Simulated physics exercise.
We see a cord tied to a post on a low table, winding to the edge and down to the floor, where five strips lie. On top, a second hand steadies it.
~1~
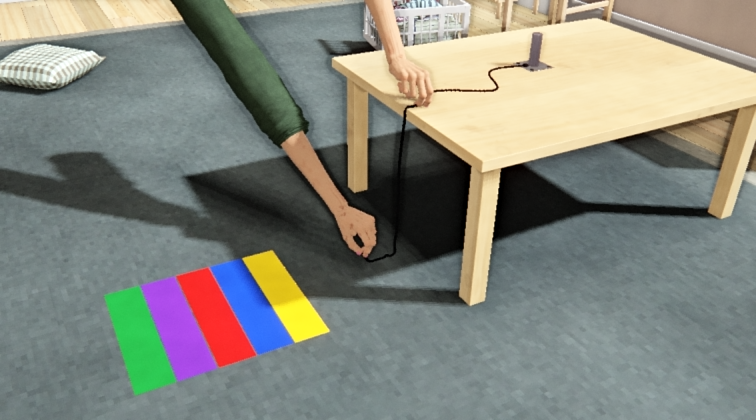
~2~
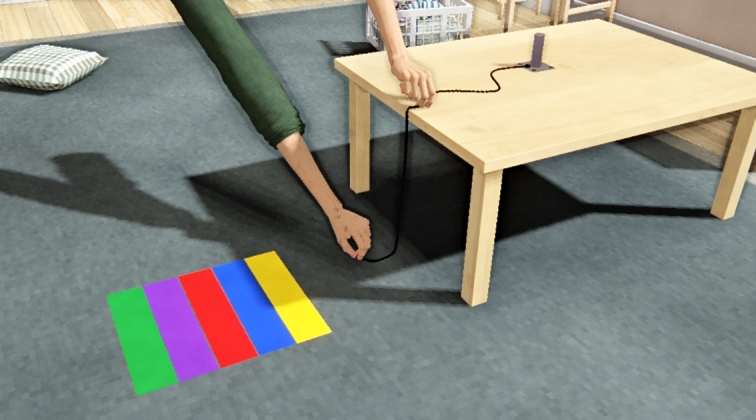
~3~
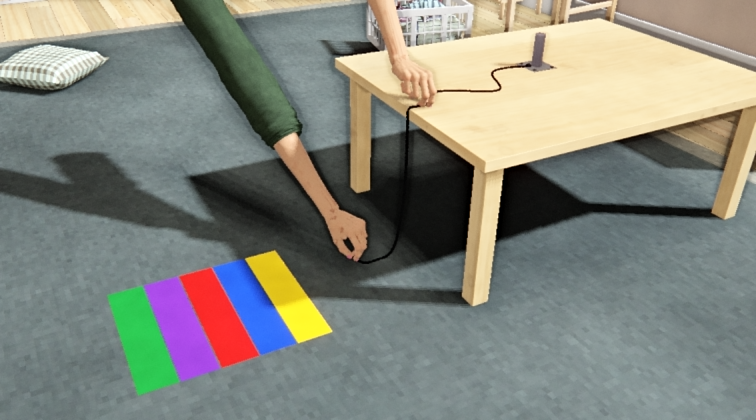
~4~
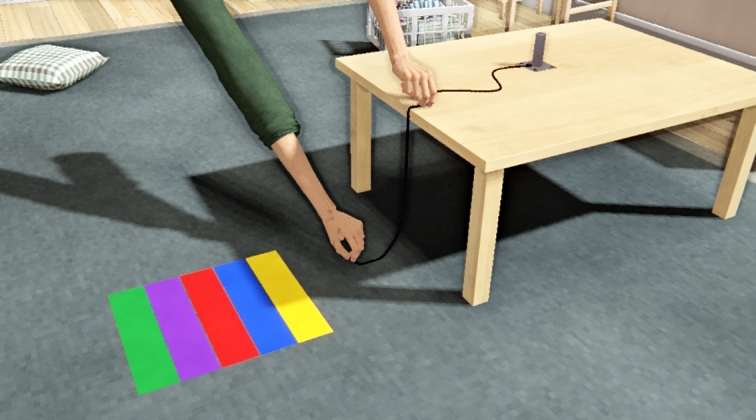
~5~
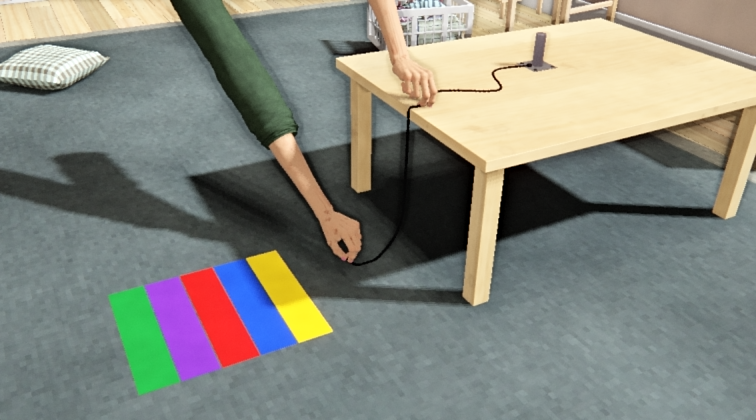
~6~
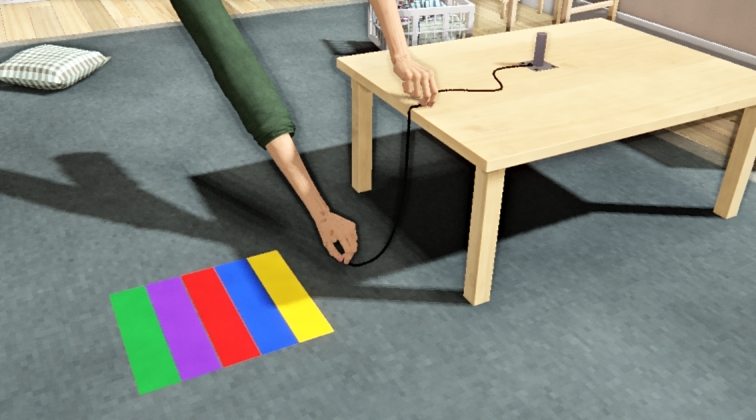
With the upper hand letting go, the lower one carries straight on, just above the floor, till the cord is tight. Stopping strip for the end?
Red.
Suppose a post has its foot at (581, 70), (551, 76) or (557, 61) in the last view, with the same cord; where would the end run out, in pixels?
Try by try: (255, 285), (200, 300) and (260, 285).
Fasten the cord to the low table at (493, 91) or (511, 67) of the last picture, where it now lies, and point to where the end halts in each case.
First (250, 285), then (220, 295).
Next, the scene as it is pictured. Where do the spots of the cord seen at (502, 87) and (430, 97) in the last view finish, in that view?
Final spots: (470, 85), then (404, 110).
Soon after, end near (269, 281); over yellow.
After that, end near (236, 290); over blue.
At the stop, end near (216, 296); over red. The red one.
